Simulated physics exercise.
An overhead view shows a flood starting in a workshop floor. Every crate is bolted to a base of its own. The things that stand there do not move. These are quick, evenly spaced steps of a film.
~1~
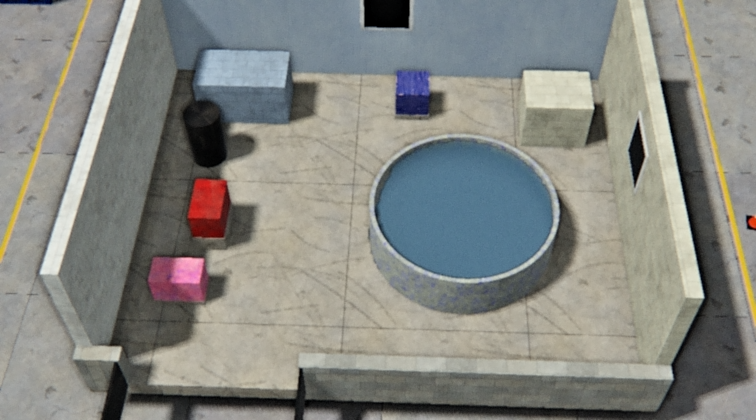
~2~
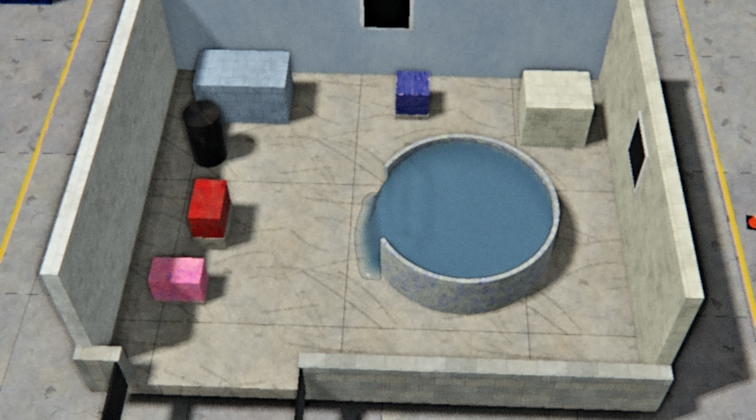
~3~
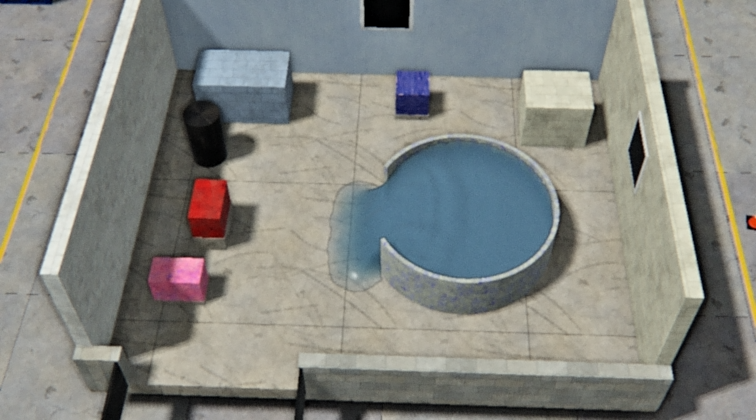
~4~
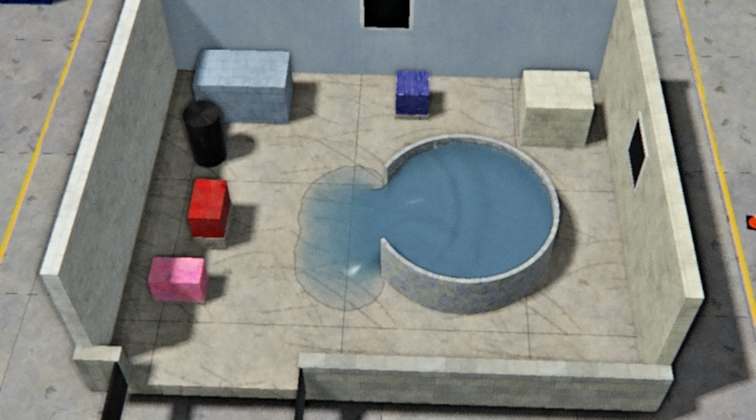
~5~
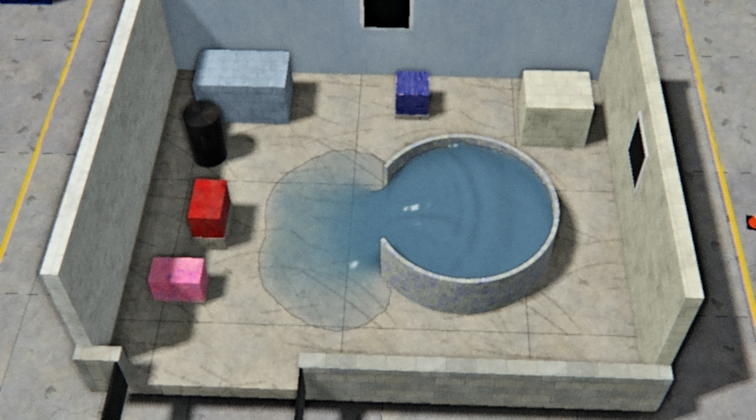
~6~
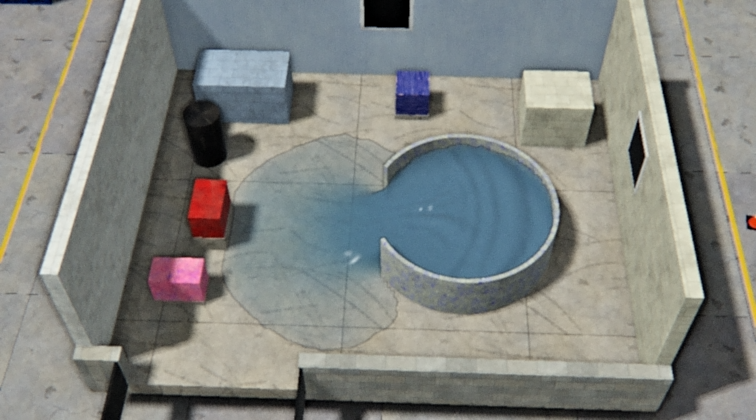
A large round stone tank of still blue water stands right of centre on the floor of a walled workshop, seen from high above. A pale blue box, a black cylinder, a red box and a pink box line the left side, with a dark blue box and a cream block at the back. A gap opens in the tank's left side and water pours out, spreading leftward in a widening sheet.
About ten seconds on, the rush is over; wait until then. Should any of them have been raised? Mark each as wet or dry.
Blue crate: Wet; pink crate: Wet; red crate: Wet.
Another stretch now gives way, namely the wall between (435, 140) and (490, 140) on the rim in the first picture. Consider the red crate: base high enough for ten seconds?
Red crate: Not reached.
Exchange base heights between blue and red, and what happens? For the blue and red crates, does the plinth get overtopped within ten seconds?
Summary: Blue crate is left untouched, red crate is inundated.
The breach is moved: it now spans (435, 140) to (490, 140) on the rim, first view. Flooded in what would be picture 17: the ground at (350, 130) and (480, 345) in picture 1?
Submerged, waterless.
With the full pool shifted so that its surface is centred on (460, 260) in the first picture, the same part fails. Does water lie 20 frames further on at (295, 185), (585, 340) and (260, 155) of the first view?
As listed: Covered, not flooded, flooded.
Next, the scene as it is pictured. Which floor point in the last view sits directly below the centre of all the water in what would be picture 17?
My guess is about (363, 232).
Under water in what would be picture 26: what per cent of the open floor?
I'd say close to 50 per cent.
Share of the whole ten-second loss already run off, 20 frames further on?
I get 30 percent.
A moment on, water covers 40 % of the floor; the blue crate not reached, the pink crate water round its plinth, the red crate water round its plinth.
Next, water covers 45 % of the floor; the blue crate water round its plinth, the pink crate water round its plinth, the red crate water round its plinth.
Then, water covers 50 % of the floor; the blue crate water round its plinth, the pink crate water round its plinth, the red crate water round its plinth.
Later, water covers 70 % of the floor; the blue crate water round its plinth, the pink crate water round its plinth, the red crate water round its plinth.
In the end, water covers 90 % of the floor; the blue crate was topped, the pink crate was topped, the red crate was topped.
